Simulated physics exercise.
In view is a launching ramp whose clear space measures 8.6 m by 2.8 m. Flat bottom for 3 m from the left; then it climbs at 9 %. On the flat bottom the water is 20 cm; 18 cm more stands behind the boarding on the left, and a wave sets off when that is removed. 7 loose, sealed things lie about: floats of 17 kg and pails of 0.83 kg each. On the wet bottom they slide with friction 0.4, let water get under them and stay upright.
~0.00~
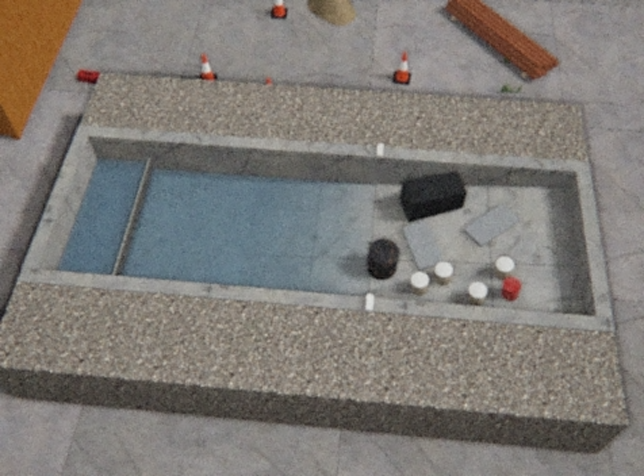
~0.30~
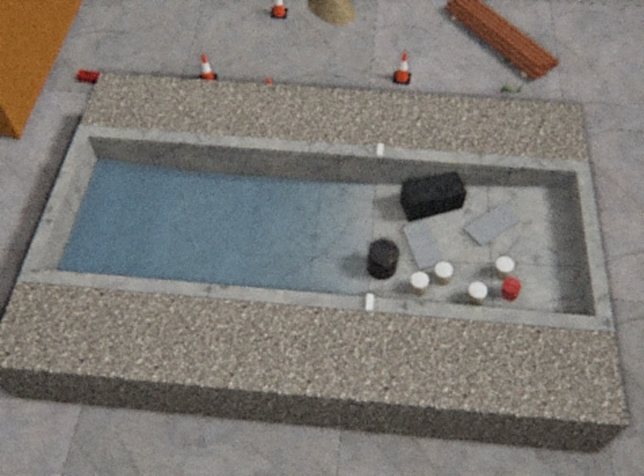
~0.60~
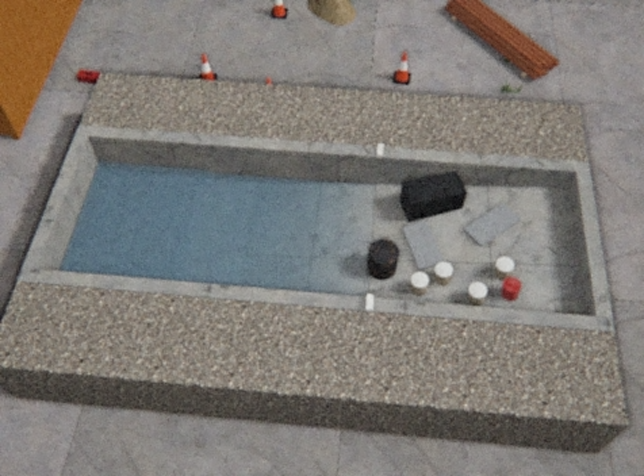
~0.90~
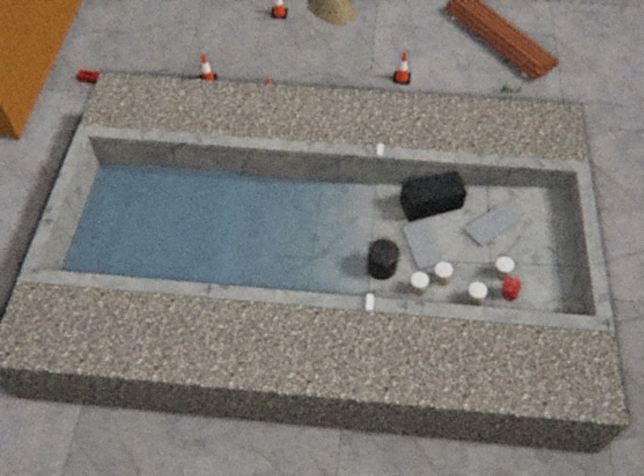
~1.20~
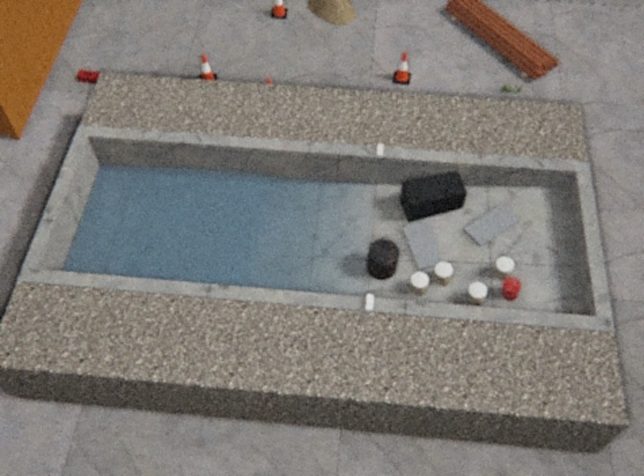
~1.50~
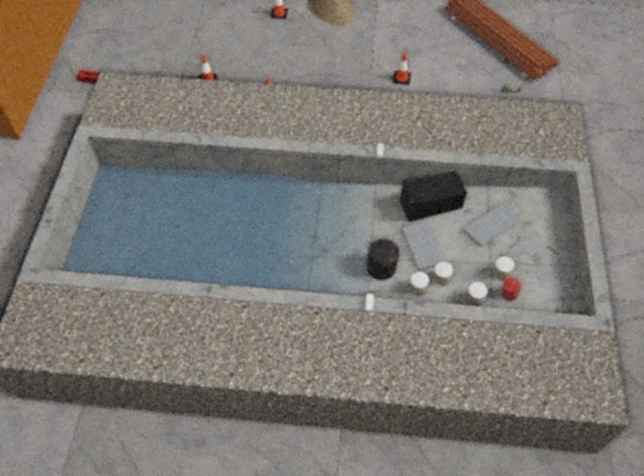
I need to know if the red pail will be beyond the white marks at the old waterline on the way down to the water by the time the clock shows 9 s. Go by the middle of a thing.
Outcome: Not over the line.
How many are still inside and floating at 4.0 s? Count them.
That would be 1 of them.
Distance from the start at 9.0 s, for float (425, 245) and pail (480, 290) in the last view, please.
In that order: 10 cm, 80 cm.
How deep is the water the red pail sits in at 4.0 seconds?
0 cm, roughly.
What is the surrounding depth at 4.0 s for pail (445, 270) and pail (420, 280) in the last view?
Depths: Near 2 cm, then near 4 cm.
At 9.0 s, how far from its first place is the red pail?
Close to 0 cm by then.
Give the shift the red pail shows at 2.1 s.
Some 0 cm from the start.
After 2.1 s the red pail is near (514, 285), 0.0 m from its start, aground; 0 of 7 are over the mark; 0 afloat.
After 4.0 s the red pail is near (514, 285), 0.0 m from its start, aground; 0 of 7 are over the mark; 1 afloat.
After 6.3 s the red pail is near (514, 285), 0.0 m from its start, aground; 0 of 7 are over the mark; 2 afloat.
After 9.0 s the red pail is near (514, 285), 0.0 m from its start, aground; 1 of 7 are over the mark; 1 afloat.
